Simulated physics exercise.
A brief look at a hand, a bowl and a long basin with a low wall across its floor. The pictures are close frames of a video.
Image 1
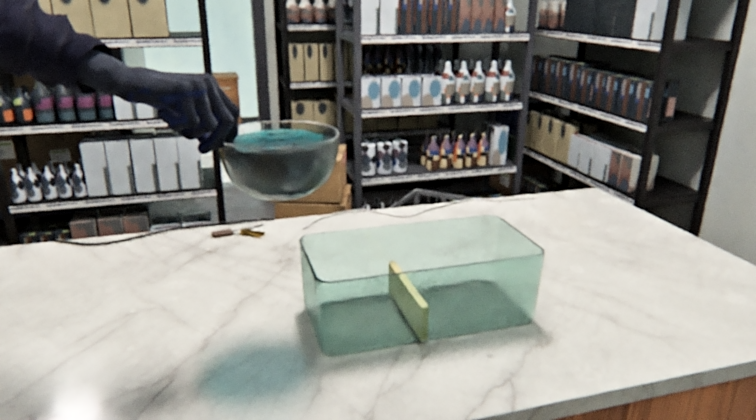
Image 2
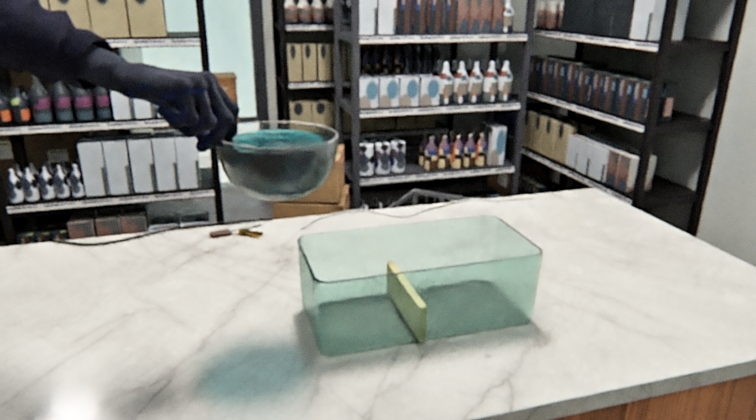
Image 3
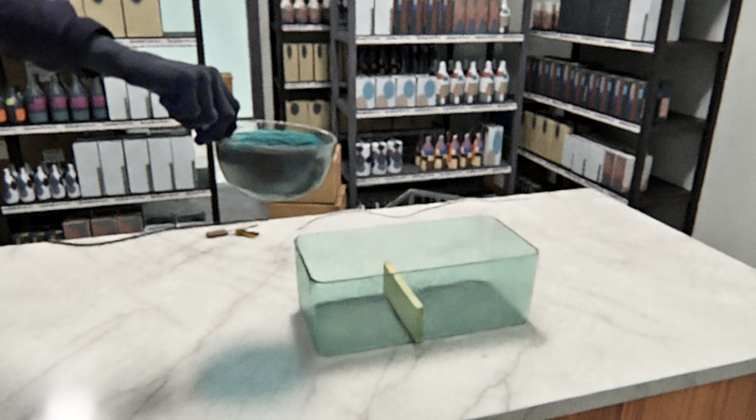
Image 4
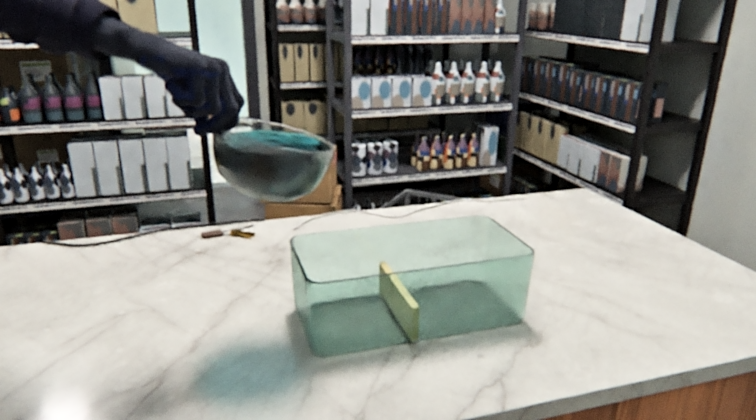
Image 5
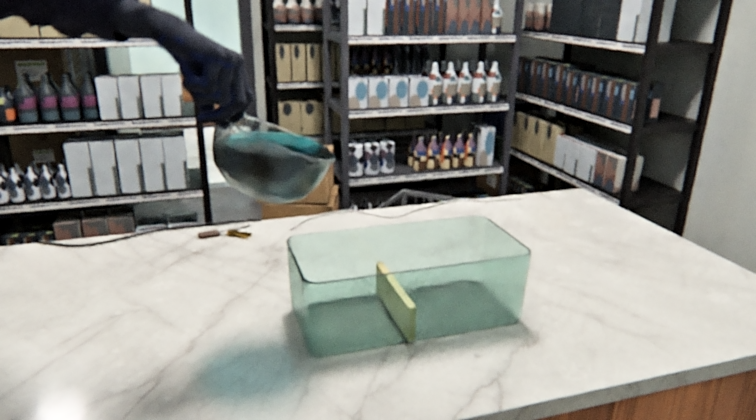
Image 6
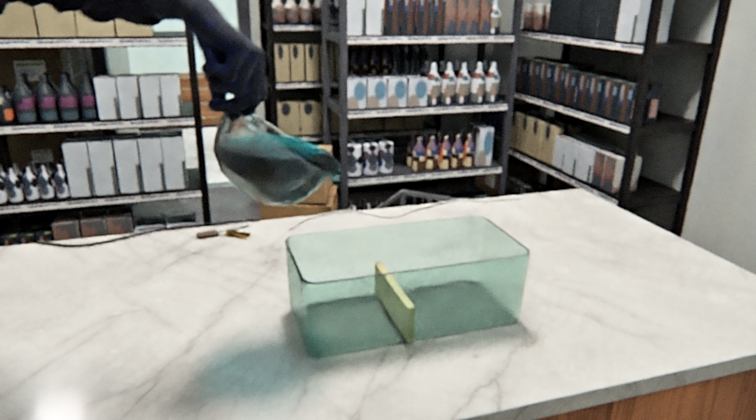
A dark-gloved hand at upper left holds a clear glass bowl of teal liquid above a white marble counter, seen from slightly above in a shop lined with shelves of bottles and boxes. Below and right of the bowl sits a long, pale green transparent basin with a low yellowish wall across its floor. The hand rises slightly and tilts the bowl steadily rightward, the liquid shifting to its lower edge, while the view drifts very slightly.
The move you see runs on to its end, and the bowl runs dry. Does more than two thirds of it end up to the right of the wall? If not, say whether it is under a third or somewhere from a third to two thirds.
No, under a third does.
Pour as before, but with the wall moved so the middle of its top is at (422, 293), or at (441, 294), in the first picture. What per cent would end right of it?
Roughly 25 % and 30 %.
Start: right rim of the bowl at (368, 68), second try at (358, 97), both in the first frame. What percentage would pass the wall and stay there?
55 % and 35 %.
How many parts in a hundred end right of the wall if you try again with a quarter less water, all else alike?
About 10 per cent.
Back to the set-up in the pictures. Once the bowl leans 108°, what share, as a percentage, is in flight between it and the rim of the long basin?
35 %.
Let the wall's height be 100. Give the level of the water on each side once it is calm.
On the left it's around 60 per cent; on the right, 0 per cent.
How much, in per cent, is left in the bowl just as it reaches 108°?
About 10 per cent.
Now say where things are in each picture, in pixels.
The first picture shows tilt 0°; pouring edge (337, 131); surface from (220, 145) to (334, 138); the long basin's rim runs from (308, 259) to (520, 234); the wall's top is at (407, 283).
The second picture shows tilt 2°; pouring edge (336, 133); surface from (218, 144) to (333, 139).
The third picture shows tilt 7°; pouring edge (334, 138); surface from (216, 142) to (331, 141).
The fourth picture shows tilt 15°; pouring edge (332, 147); surface from (214, 142) to (330, 143).
The fifth picture shows tilt 25°; pouring edge (330, 158); surface from (214, 142) to (328, 152); 2 per cent is over the edge.
The sixth picture shows tilt 37°; pouring edge (327, 171); surface from (216, 145) to (316, 157); 9 per cent is over the edge.
A moment on, the tilt is 108° and 8 per cent is still to pour, 59 is left of the wall and 0 right of it.
Next, the tilt is 121° and 0 per cent is still to pour, 85 is left of the wall and 3 right of it.
Then the tilt is 121° and 0 per cent is still to pour, 85 is left of the wall and 8 right of it.
Later the tilt is 121° and 0 per cent is still to pour, 85 is left of the wall and 8 right of it.
Finally, 84 per cent lies left of the wall, 9 right of it and 7 outside.
